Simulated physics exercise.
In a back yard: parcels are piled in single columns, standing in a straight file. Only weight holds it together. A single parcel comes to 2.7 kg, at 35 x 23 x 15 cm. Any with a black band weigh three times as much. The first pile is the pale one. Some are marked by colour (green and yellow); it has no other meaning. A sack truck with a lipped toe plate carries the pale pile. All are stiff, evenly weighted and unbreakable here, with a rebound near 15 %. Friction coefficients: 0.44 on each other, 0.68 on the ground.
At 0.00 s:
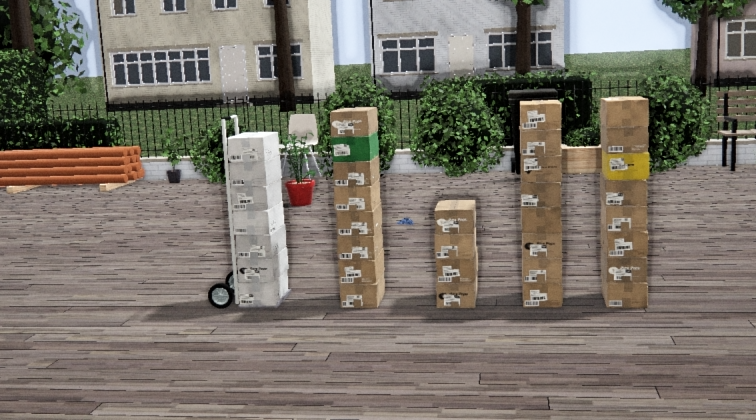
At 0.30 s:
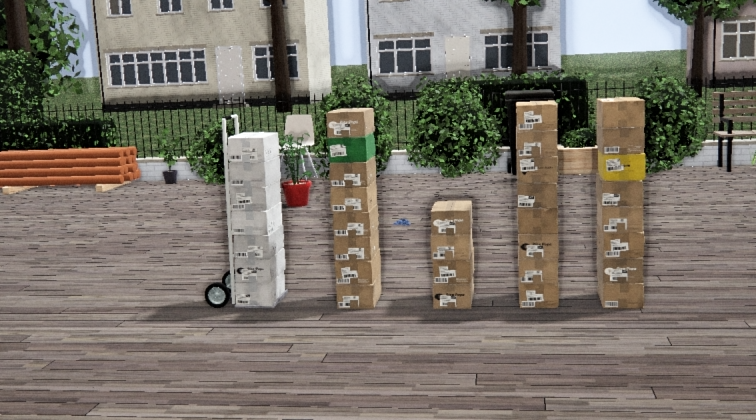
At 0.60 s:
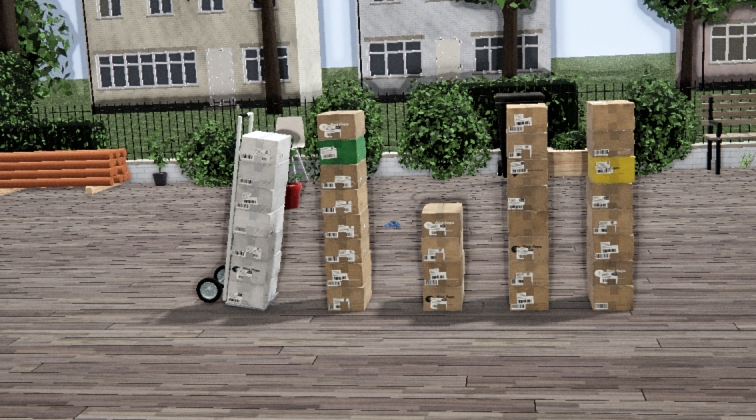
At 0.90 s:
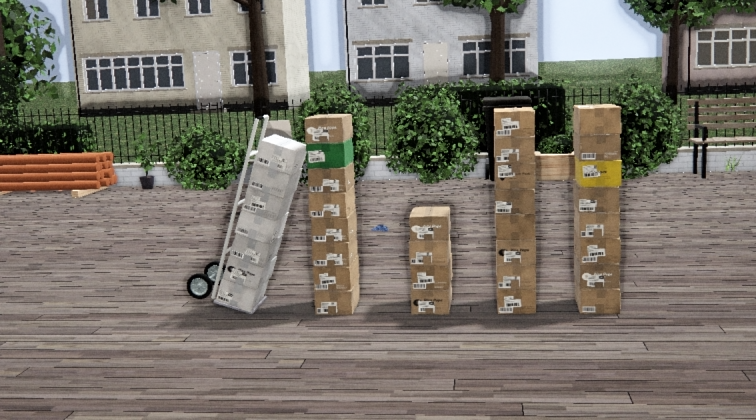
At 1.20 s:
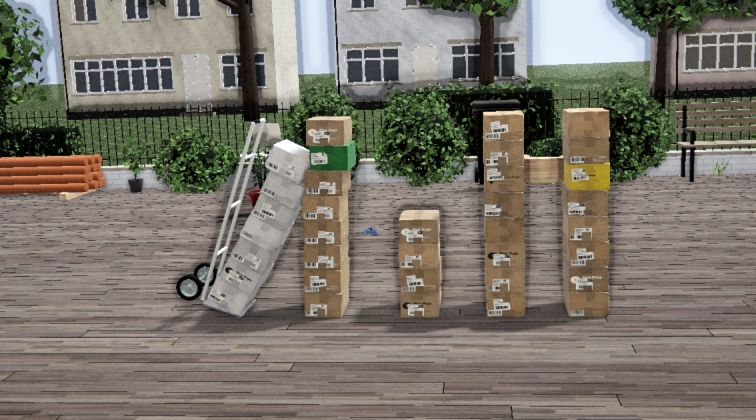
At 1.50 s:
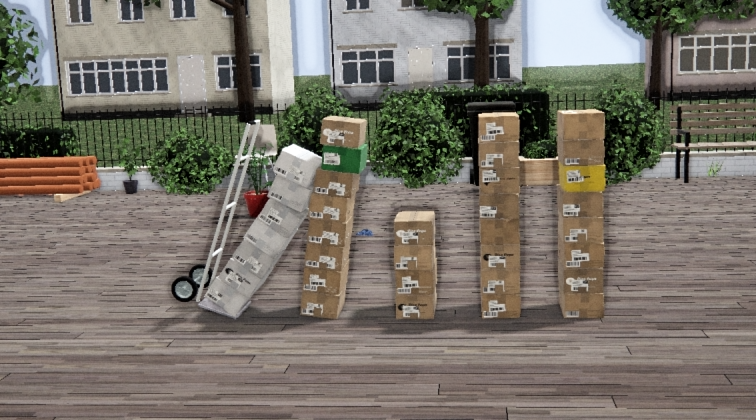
The clip shows five columns of parcels in a yard as a sack truck tilts to the right, its pale pile leaning over against the neighbouring column with the green parcel, which then begins to tilt right as well.
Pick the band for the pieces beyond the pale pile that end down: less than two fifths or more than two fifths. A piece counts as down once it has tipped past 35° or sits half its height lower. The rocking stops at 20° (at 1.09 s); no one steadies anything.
It comes to upwards of two fifths.
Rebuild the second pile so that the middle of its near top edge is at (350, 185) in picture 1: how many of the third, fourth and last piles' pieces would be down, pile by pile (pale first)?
In that case third 0, fourth 0, last 0.
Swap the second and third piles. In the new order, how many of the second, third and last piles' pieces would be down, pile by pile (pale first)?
Then second 1, third 0, last 0.
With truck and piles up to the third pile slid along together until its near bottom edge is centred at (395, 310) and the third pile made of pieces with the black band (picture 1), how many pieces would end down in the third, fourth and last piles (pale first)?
In that case third 4, fourth 0, last 0.
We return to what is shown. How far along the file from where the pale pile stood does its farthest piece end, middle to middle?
Some 100 cm.
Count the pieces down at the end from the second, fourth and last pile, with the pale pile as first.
Second 8, fourth 8, last 8.
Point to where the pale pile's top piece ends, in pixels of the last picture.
Around (375, 231).
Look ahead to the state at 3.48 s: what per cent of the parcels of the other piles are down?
At that moment 75 per cent.
By 1.86 s, 7 of the pale pile down; none of the 28 other parcels down, 8 disturbed; green parcel tilted 23°, 57 mm lower.
By 2.36 s, 7 of the pale pile down; 8 of the 28 other parcels down; green parcel tilted 58°, 28 cm lower.
By 3.48 s, 7 of the pale pile down; 21 of the 28 other parcels down; green parcel tilted 40°, 52 cm lower; yellow parcel tilted 33°, 8 cm lower.
By 3.90 s, 7 of the pale pile down; 26 of the 28 other parcels down; yellow parcel on its side; green parcel tilted 47°, 68 cm lower.
When it is over (6.1 s), 7 of the pale pile down; 26 of the 28 other parcels down; yellow parcel on its side; green parcel tilted 46°, 68 cm lower. That is 93 per cent. In pixels of the last frame, middles, green parcel near (522, 263).
